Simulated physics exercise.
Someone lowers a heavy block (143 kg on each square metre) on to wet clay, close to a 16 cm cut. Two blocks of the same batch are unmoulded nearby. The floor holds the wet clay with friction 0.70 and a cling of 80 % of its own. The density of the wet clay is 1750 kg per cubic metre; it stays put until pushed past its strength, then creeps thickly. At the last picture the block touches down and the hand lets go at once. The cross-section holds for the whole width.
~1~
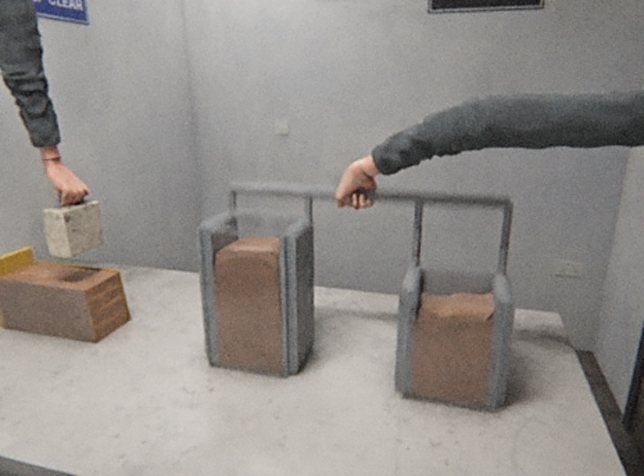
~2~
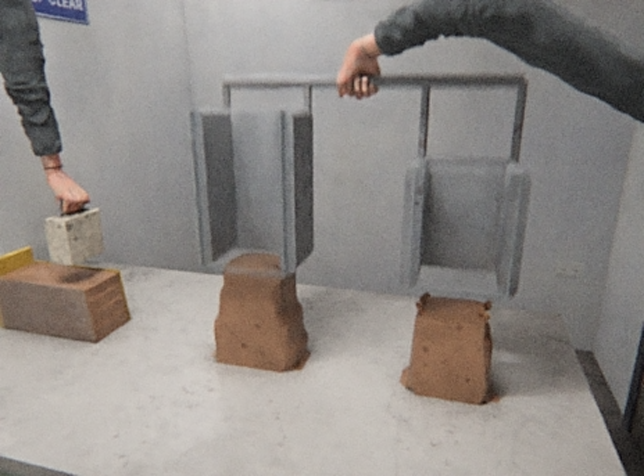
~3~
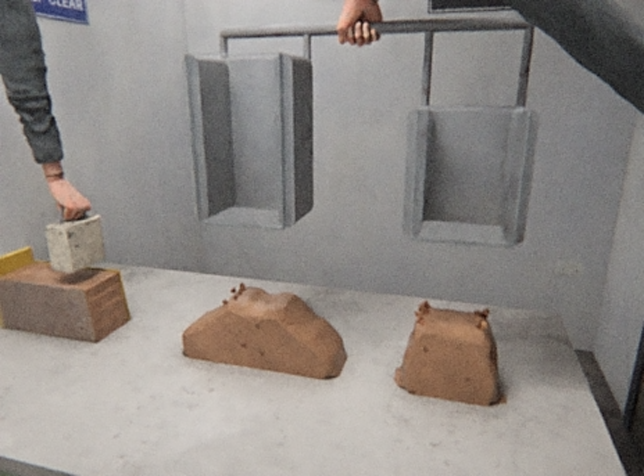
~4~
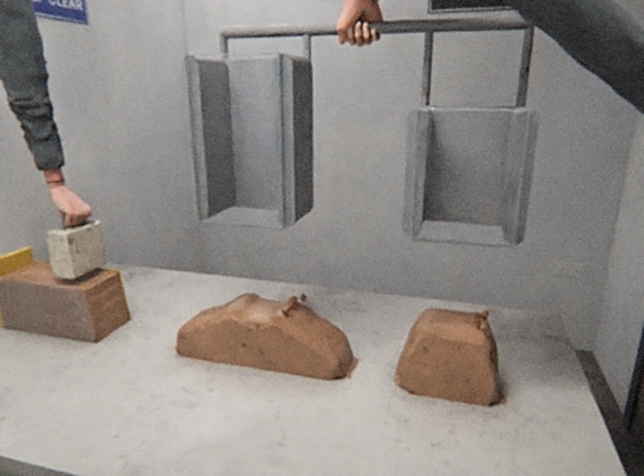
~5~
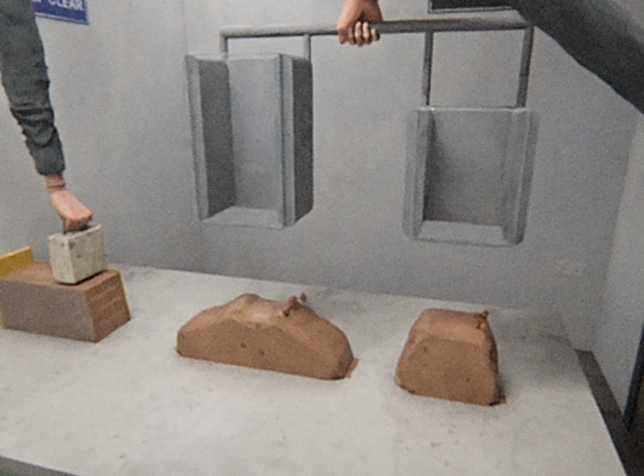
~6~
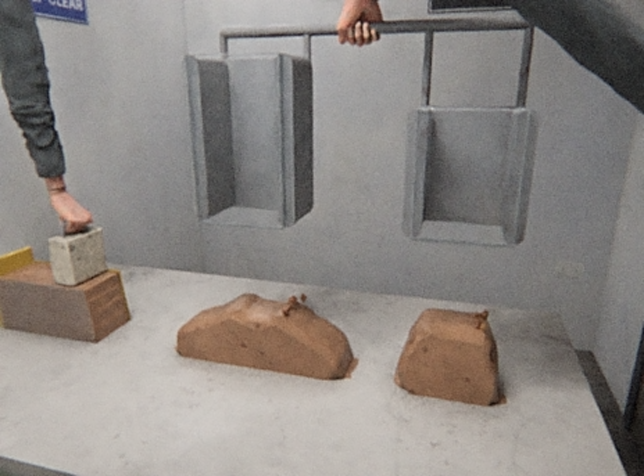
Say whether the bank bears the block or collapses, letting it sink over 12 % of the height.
It gives.
Then, 0.15 s after the last picture, the block is down by 12 % of the bank's height and leans 4 degrees.
Then, 0.33 s after the last picture, the block is down by 41 % of the bank's height and leans 18 degrees.
Then, 0.50 s after the last picture, the block is down by 58 % of the bank's height and leans 33 degrees.
Then, 0.68 s after the last picture, the block is down by 58 % of the bank's height and leans 33 degrees.
Then, 0.73 s after the last picture, at the end, the block is down by 58 % of the bank's height and leans 33 degrees.
